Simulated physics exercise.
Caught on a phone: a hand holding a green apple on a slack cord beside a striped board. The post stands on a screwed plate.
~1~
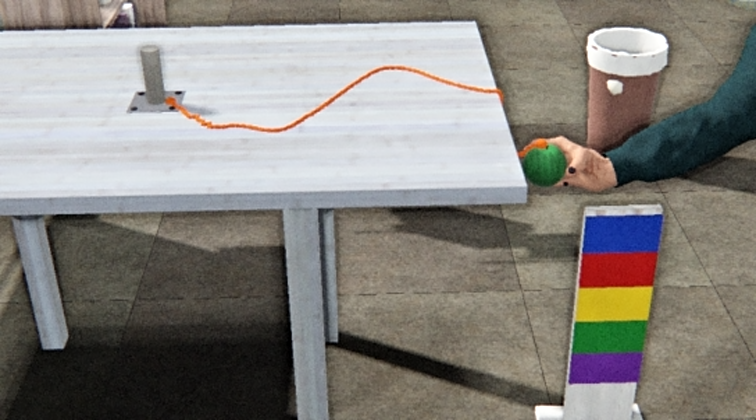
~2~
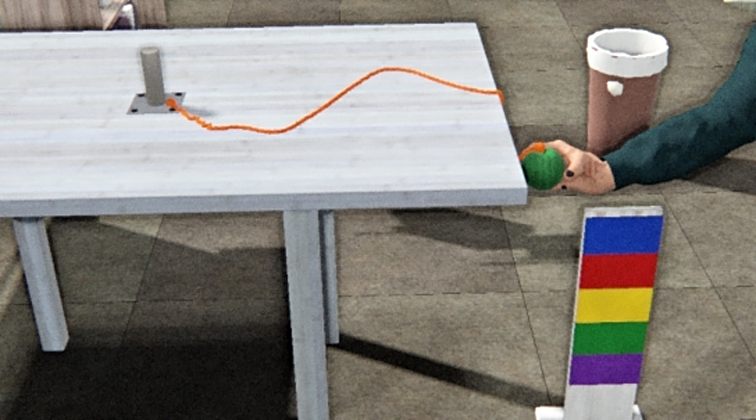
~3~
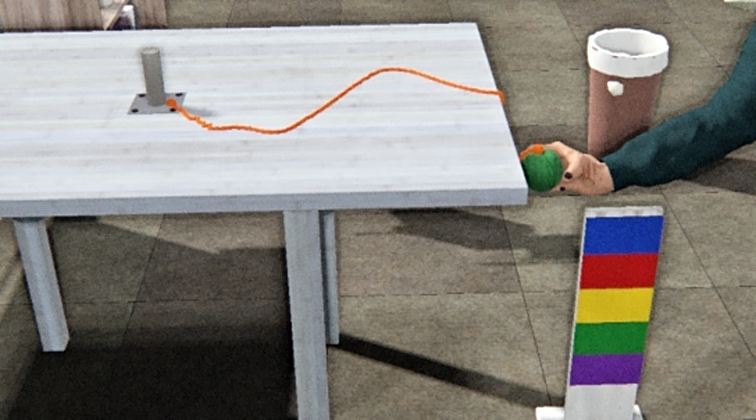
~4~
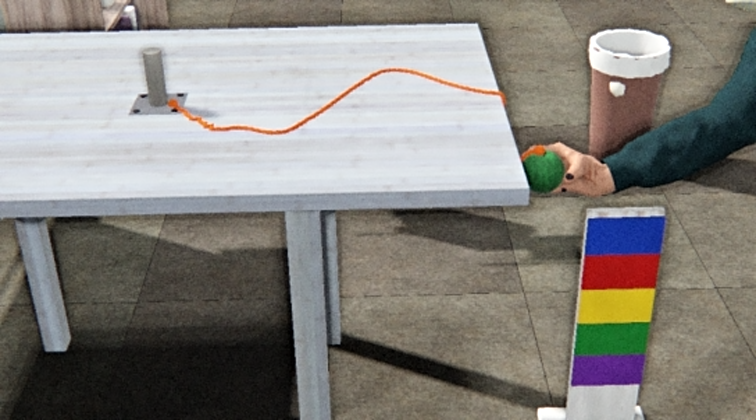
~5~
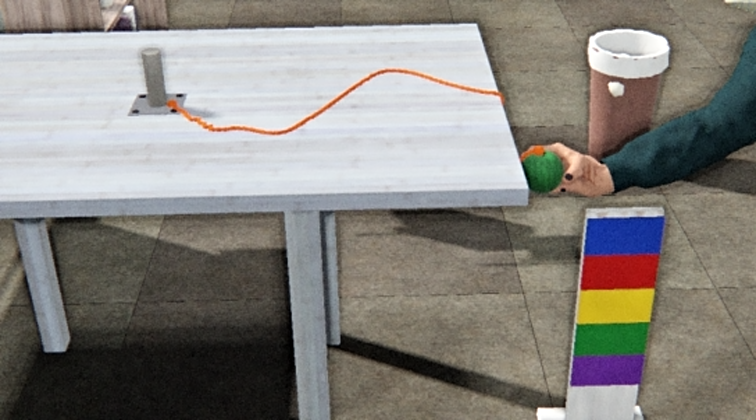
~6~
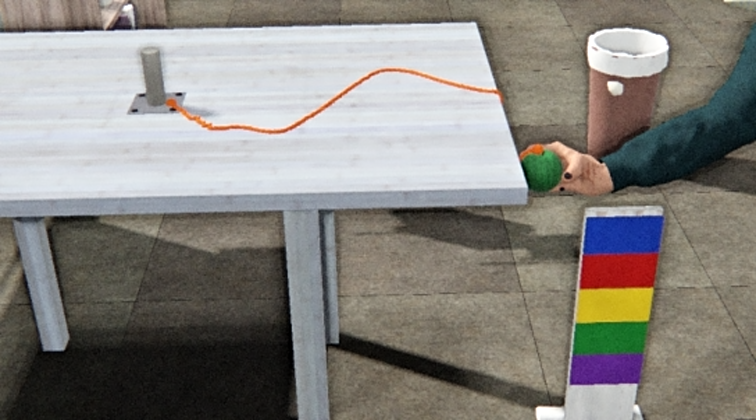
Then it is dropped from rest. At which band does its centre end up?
Its centre hangs level with the green band.
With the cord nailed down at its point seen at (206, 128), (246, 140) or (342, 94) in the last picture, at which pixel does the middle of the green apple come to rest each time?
The places are (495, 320), (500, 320) and (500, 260).
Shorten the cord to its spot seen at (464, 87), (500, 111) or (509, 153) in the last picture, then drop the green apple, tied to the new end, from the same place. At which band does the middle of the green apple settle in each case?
Taking them in turn: Blue; red; yellow.
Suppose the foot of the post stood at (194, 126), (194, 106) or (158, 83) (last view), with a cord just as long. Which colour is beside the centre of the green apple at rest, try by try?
One after the other, purple; purple; green.
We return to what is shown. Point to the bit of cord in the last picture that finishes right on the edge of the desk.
At (379, 72), roughly.
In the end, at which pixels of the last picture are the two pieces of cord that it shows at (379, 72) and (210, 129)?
At (504, 116), then (261, 104).
Soon after, apple near (467, 339); level with green.
Then, apple near (506, 341); level with green.
At rest, apple near (489, 341); level with green. Its middle rests at the green band.
